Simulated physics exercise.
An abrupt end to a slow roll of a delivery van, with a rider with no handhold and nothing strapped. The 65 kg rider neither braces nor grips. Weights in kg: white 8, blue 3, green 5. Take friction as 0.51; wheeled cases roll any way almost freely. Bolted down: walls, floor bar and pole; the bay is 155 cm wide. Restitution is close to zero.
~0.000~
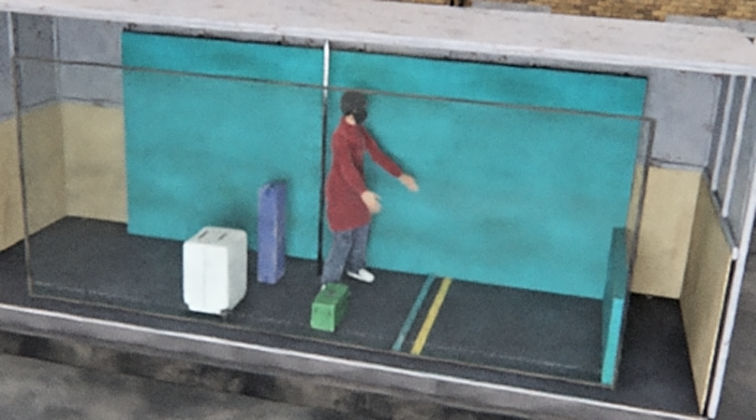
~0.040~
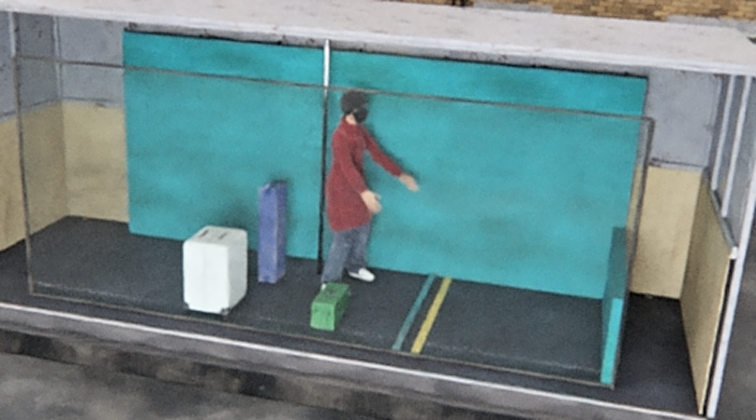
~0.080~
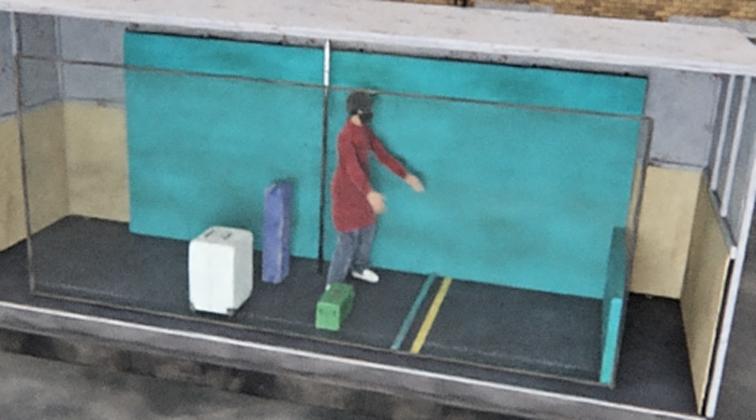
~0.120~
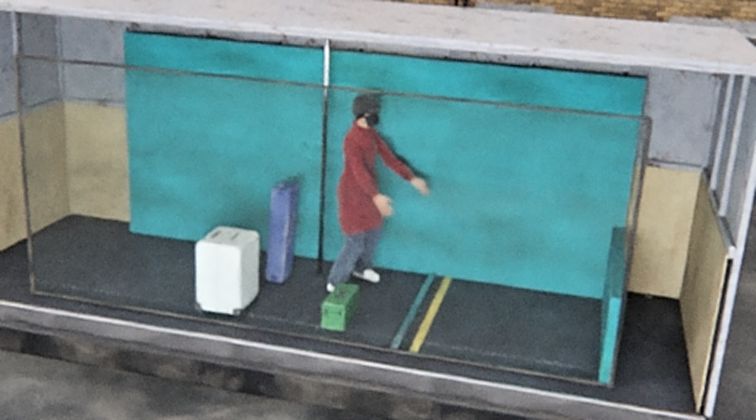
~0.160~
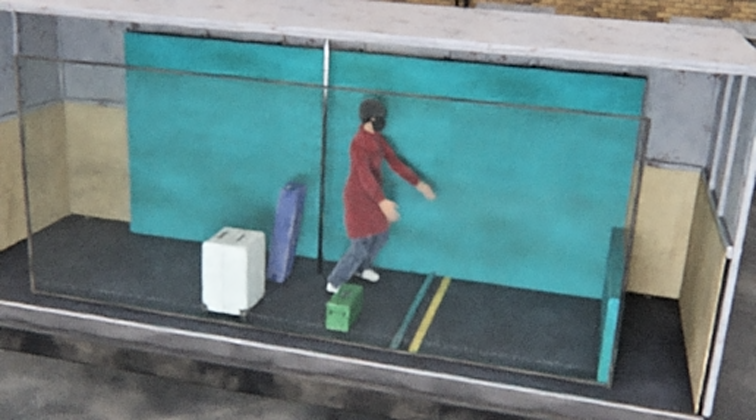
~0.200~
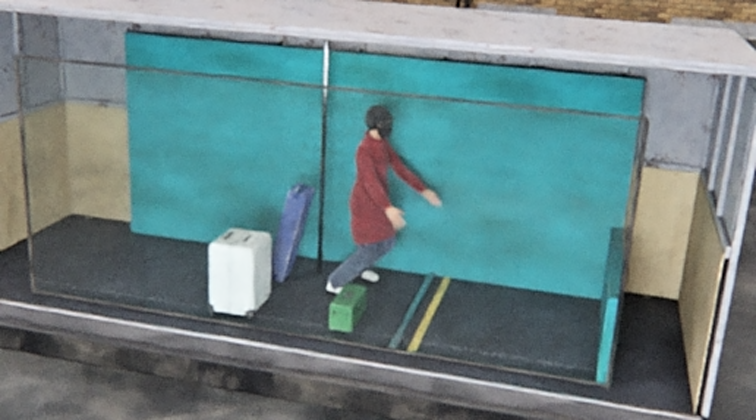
A figure in a long red coat and dark headgear stands before a turquoise wall in a van-like bay, seen from outside and slightly above by a still camera. A white case and a blue tall box are at left, a green toolbox near the feet, yellow and green floor lines to the right. The figure leans rightward, arms extended, as the case and toolbox slide slightly right and the blue box tilts right.
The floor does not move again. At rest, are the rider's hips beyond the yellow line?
This time the rider's hips halt before the yellow line.
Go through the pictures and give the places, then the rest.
The first picture shows rider's hips (346, 186), blue tall box (272, 232), green toolbox (331, 306), yellow line (417, 349).
The second picture shows rider's hips (346, 186), blue tall box (272, 232), green toolbox (331, 306).
The third picture shows rider's hips (351, 187), blue tall box (277, 232), green toolbox (335, 306).
The fourth picture shows rider's hips (358, 189), blue tall box (282, 232), green toolbox (341, 306).
The fifth picture shows rider's hips (364, 193), blue tall box (286, 232), green toolbox (345, 307).
The sixth picture shows rider's hips (370, 200), blue tall box (290, 233), green toolbox (348, 307), yellow line (414, 346). Everything loose set off at about 1.4 m/s.
After 0.40 s the rider's hips are 35 cm short of the yellow line, near (401, 246) in the last picture's view.
After 0.65 s the rider's hips are 41 cm short of the yellow line, near (398, 245) in the last picture's view.
After 1.05 s the rider's hips are 42 cm short of the yellow line, near (398, 246) in the last picture's view.
Final state at 1.6 s, white wheeled case stops short of the yellow line; blue tall box stops short of the yellow line; green toolbox stops short of the yellow line; rider's hips stop short of the yellow line; rider's head crosses the yellow line.
